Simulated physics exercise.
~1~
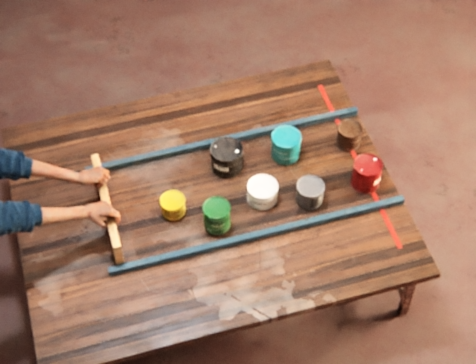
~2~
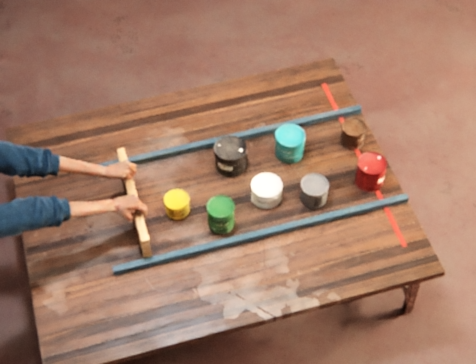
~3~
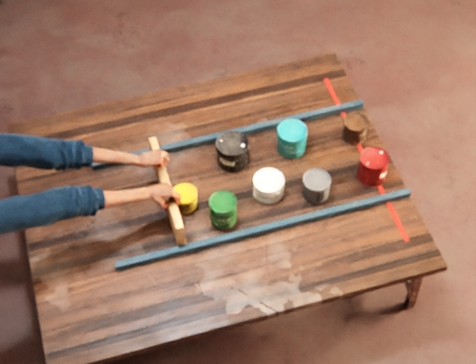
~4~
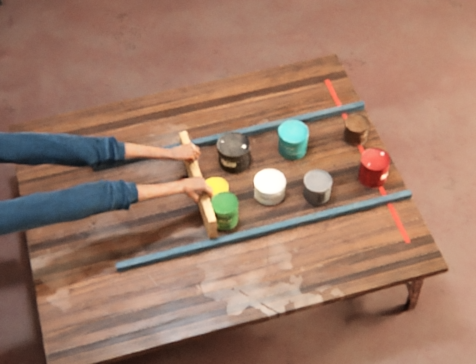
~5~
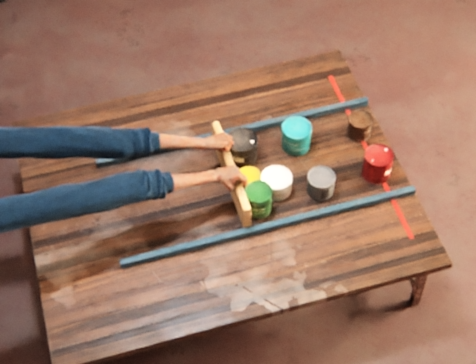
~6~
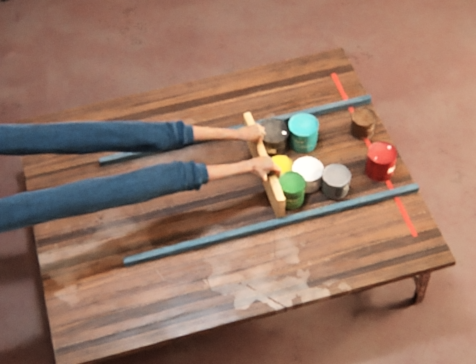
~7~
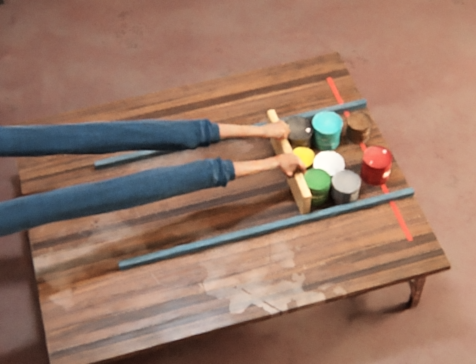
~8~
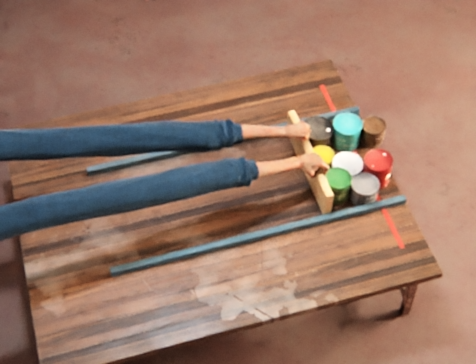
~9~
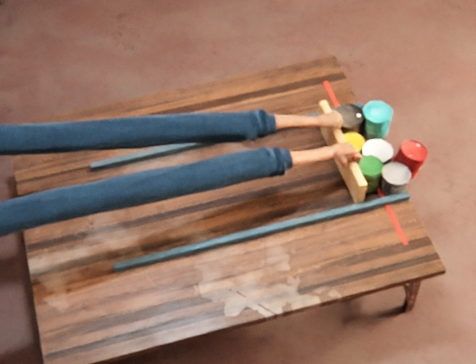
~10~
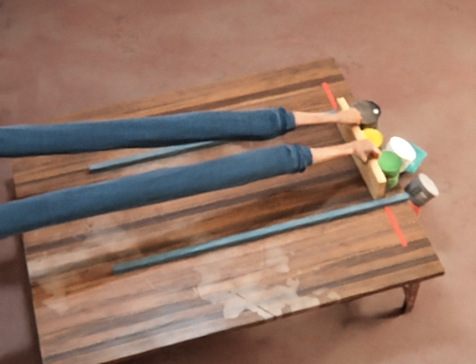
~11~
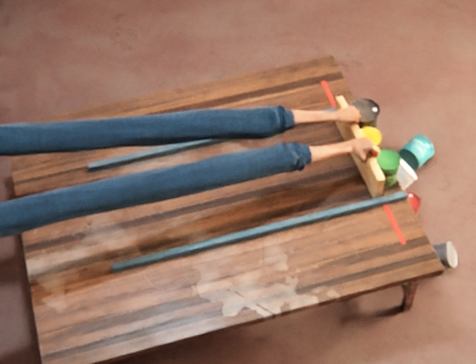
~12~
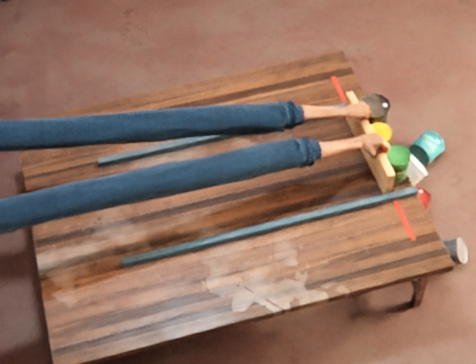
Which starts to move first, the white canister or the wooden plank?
The wooden plank starts first. The white canister stays put until the plank has pushed the yellow and green pails along toward it.
